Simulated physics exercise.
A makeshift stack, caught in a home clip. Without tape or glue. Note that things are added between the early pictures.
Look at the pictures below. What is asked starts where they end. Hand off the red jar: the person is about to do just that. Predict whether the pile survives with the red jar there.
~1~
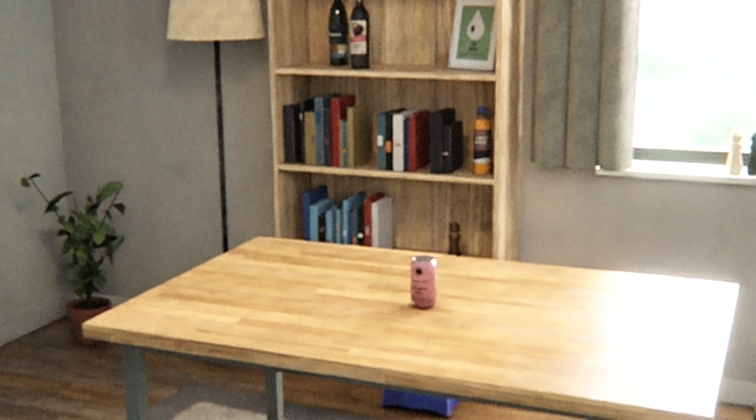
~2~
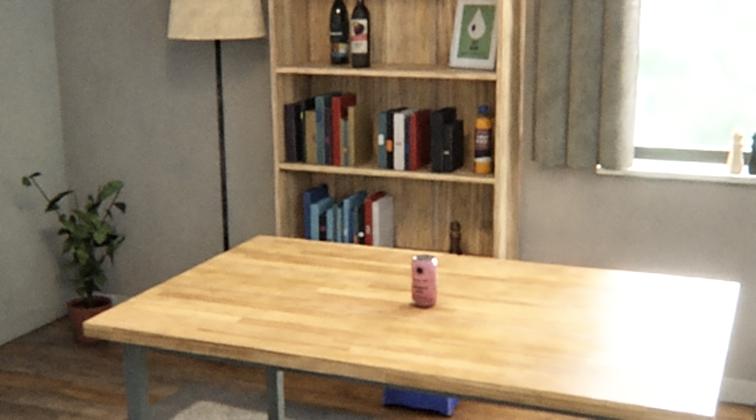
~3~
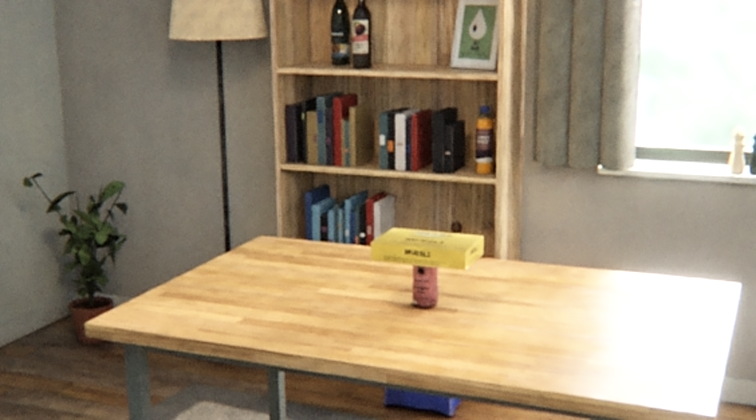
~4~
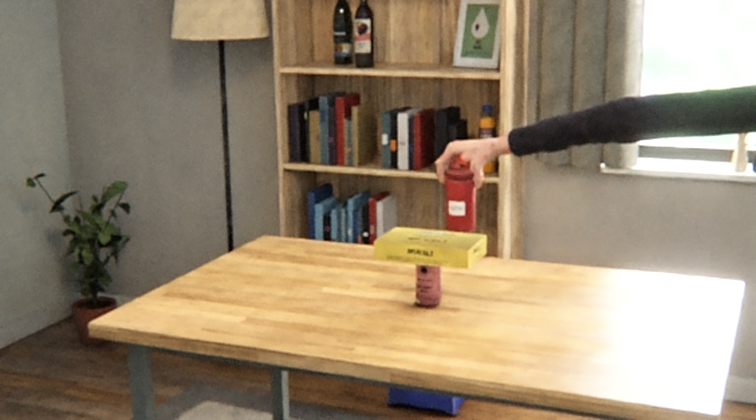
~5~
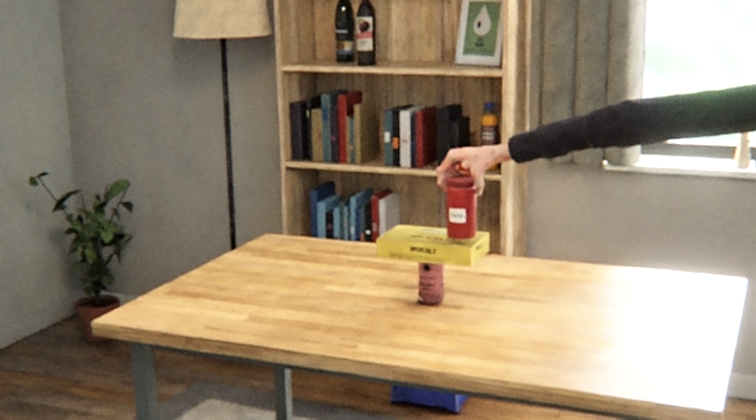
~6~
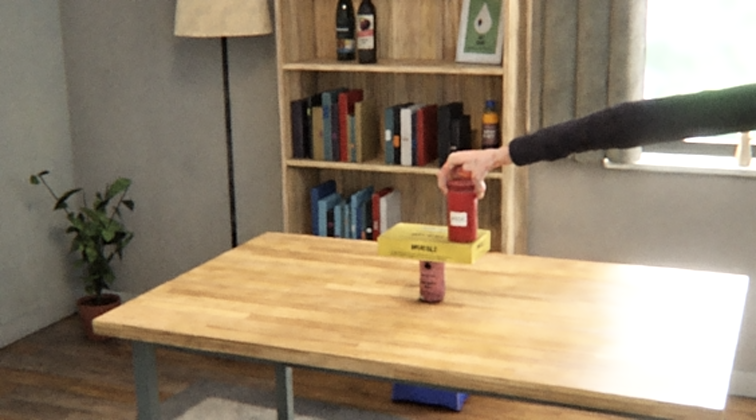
I predict it will be unstable.
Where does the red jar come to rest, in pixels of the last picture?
Somewhere around (508, 308) in the last picture.
Then, 0.40 s on from there, red jar now fallen; yellow packet turned 40° from how it was put.
Then, 0.50 s on from there, yellow packet turned 69° from how it was put.
Then, 0.90 s on from there, yellow packet now fallen.
In the end, fallen, red jar and yellow packet; pink can unmoved. At the end, from the last picture's camera, red jar near (508, 308). The stack gives way.
